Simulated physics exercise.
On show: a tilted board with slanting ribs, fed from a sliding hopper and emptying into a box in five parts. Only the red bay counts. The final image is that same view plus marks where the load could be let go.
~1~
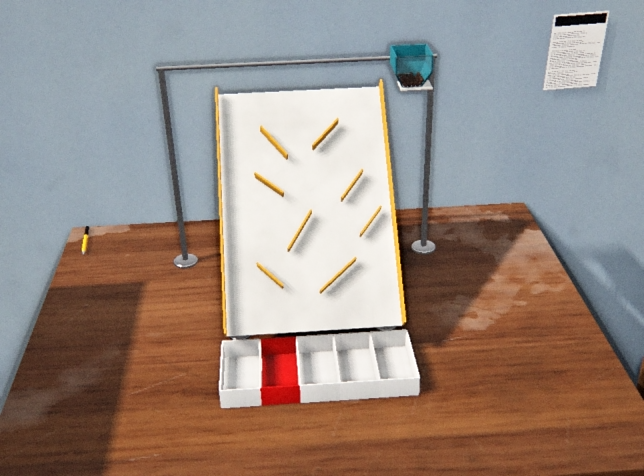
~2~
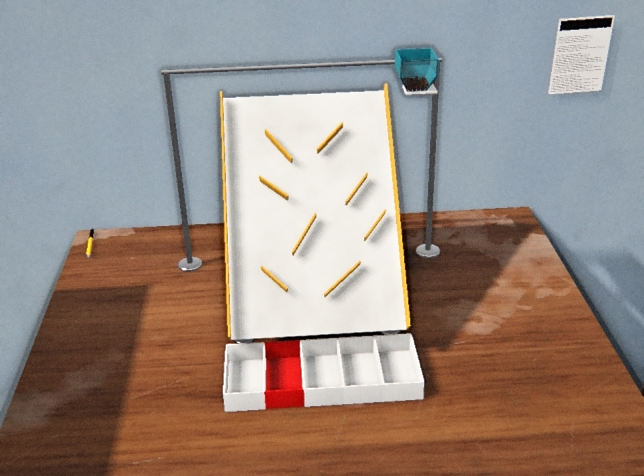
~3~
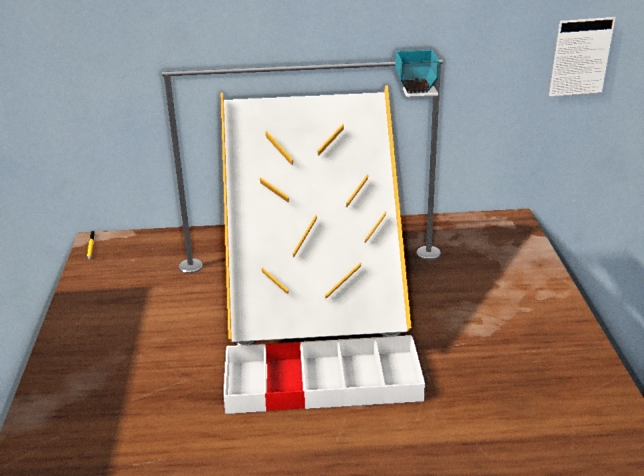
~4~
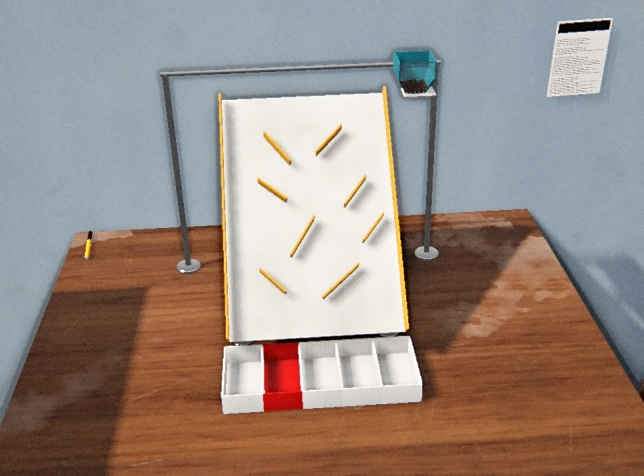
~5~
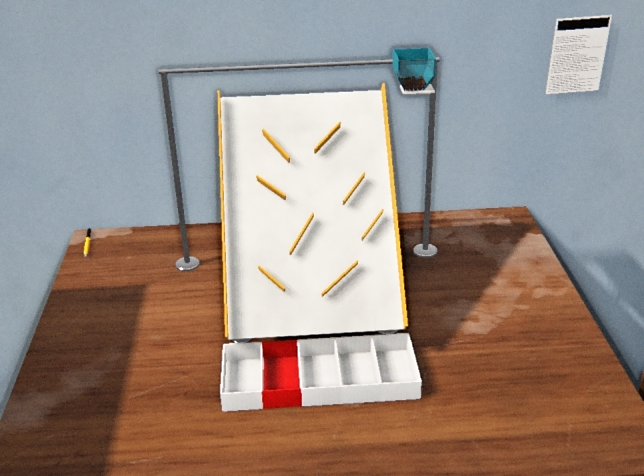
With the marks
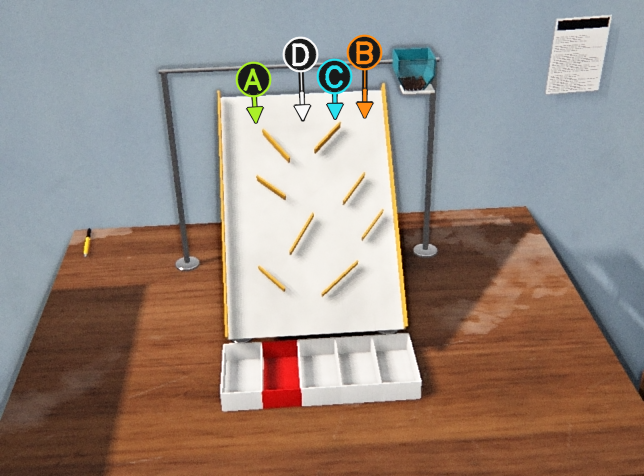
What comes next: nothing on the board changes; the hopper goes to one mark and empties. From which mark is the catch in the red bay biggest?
Take B.
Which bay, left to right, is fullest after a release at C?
The third from the left.
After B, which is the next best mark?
That would be A.
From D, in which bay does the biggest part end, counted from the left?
The third from the left.
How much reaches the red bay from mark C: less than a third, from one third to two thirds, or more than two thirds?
It is less than a third.
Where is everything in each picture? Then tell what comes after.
In the first picture, hopper (411, 81), allspice berries, door shut.
In the second picture, ribs (265, 129) to (292, 158), (318, 149) to (343, 122), (259, 176) to (288, 196).
In the third picture, ribs (347, 203) to (368, 174), (293, 254) to (316, 215), (366, 239) to (386, 211).
In the fourth picture, ribs (260, 268) to (286, 291), (323, 296) to (359, 263).
In the fifth picture, red bay (282, 397), number 2 of 5 from the left.
On the marked copy, mark A meets the board at (255, 117); mark B meets the board at (364, 112); mark C meets the board at (335, 113); mark D meets the board at (302, 114).
If A is chosen, roughly a quarter in the red bay, roughly two thirds in other bays, about a tenth outside the box.
If B is chosen, roughly a third in the red bay, roughly half in other bays, about a tenth outside the box.
If C is chosen, about a tenth in the red bay, almost all in other bays.
If D is chosen, not one piece in the red bay, every piece in other bays.
